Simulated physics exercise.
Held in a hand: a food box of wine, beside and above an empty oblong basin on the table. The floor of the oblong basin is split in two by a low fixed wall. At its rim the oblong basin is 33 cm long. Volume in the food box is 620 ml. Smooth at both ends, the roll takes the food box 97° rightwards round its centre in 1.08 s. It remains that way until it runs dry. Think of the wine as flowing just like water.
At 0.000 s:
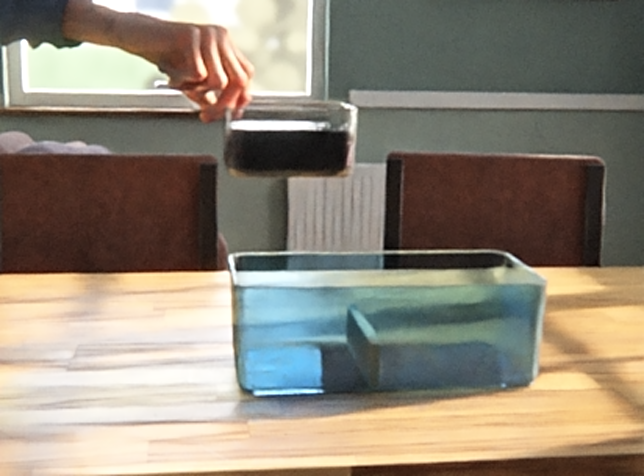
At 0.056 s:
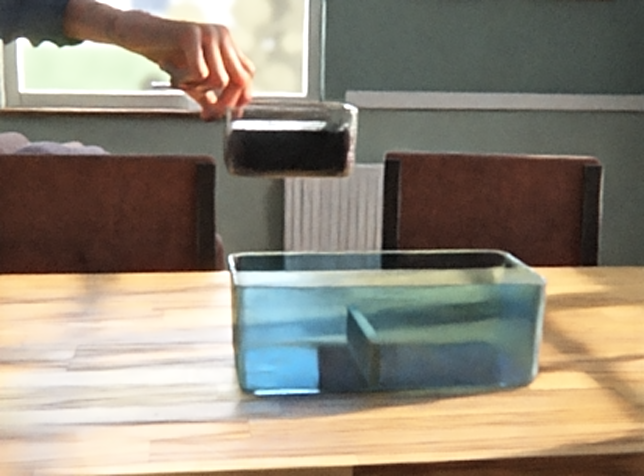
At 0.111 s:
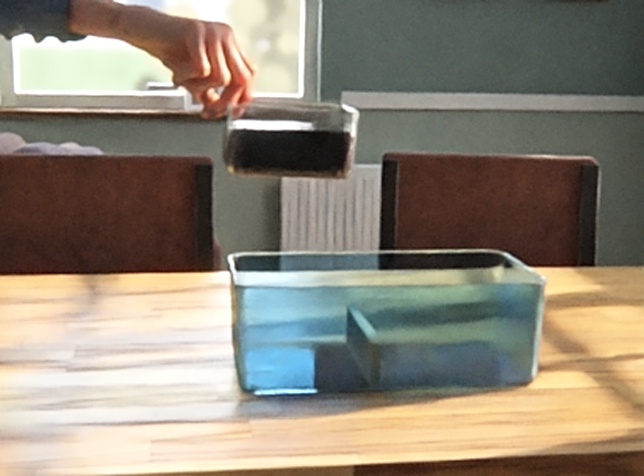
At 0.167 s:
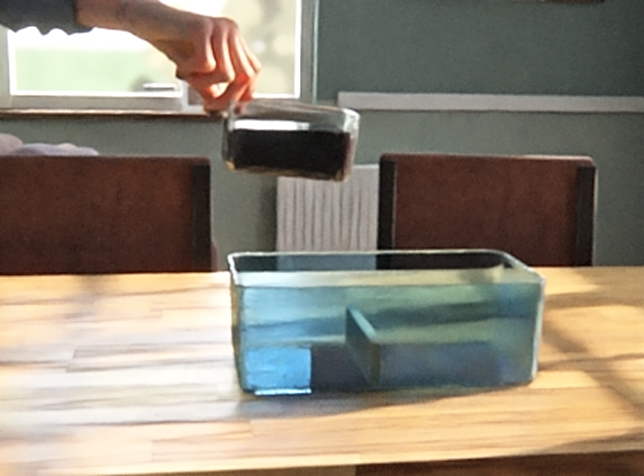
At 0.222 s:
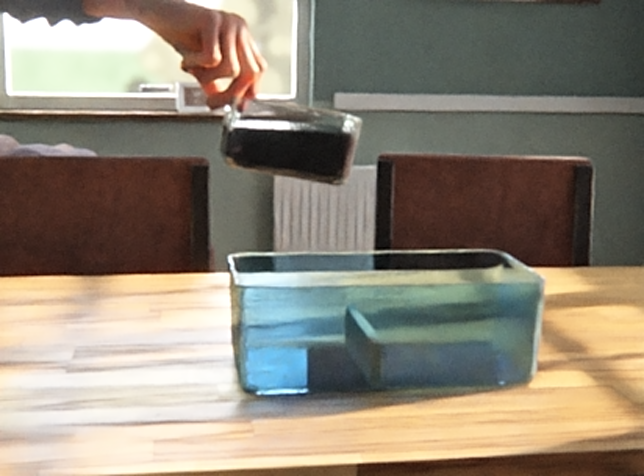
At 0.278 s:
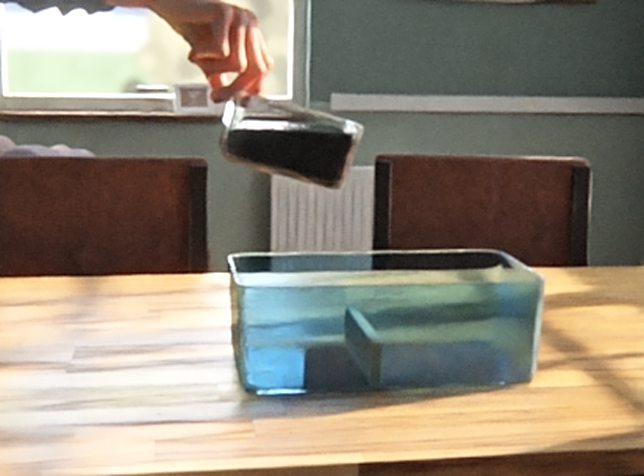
The clip shows a hand holding a small clear box of dark liquid above a bluish, oblong glass basin on a wooden table, then gradually tilting the box rightwards, its right side dipping lower while the liquid stays inside.
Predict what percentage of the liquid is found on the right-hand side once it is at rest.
About 81 % is on the right.
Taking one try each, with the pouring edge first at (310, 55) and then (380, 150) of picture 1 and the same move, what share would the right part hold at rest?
Respectively 60 and 95 %.
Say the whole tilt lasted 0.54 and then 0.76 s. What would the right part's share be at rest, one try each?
80 and 80 %.
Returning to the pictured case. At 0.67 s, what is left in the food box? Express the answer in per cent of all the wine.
Roughly 54 per cent.
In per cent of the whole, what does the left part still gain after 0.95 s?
That works out to roughly 14 per cent of the whole.
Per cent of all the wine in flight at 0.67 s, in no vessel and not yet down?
Around 36 percent.
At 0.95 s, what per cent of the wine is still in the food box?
14 in a hundred, give or take.
After 0.67 s the tilt is 66° and 53 per cent is still to pour, 0 is left of the wall and 11 right of it.
After 0.95 s the tilt is 94° and 14 per cent is still to pour, 4 is left of the wall and 73 right of it.
After 1.25 s the tilt is 97° and 2 per cent is still to pour, 13 is left of the wall and 81 right of it.
After 1.58 s the tilt is 97° and 0 per cent is still to pour, 18 is left of the wall and 81 right of it.
In the end 18 per cent lies left of the wall, 81 right of it and 1 outside.
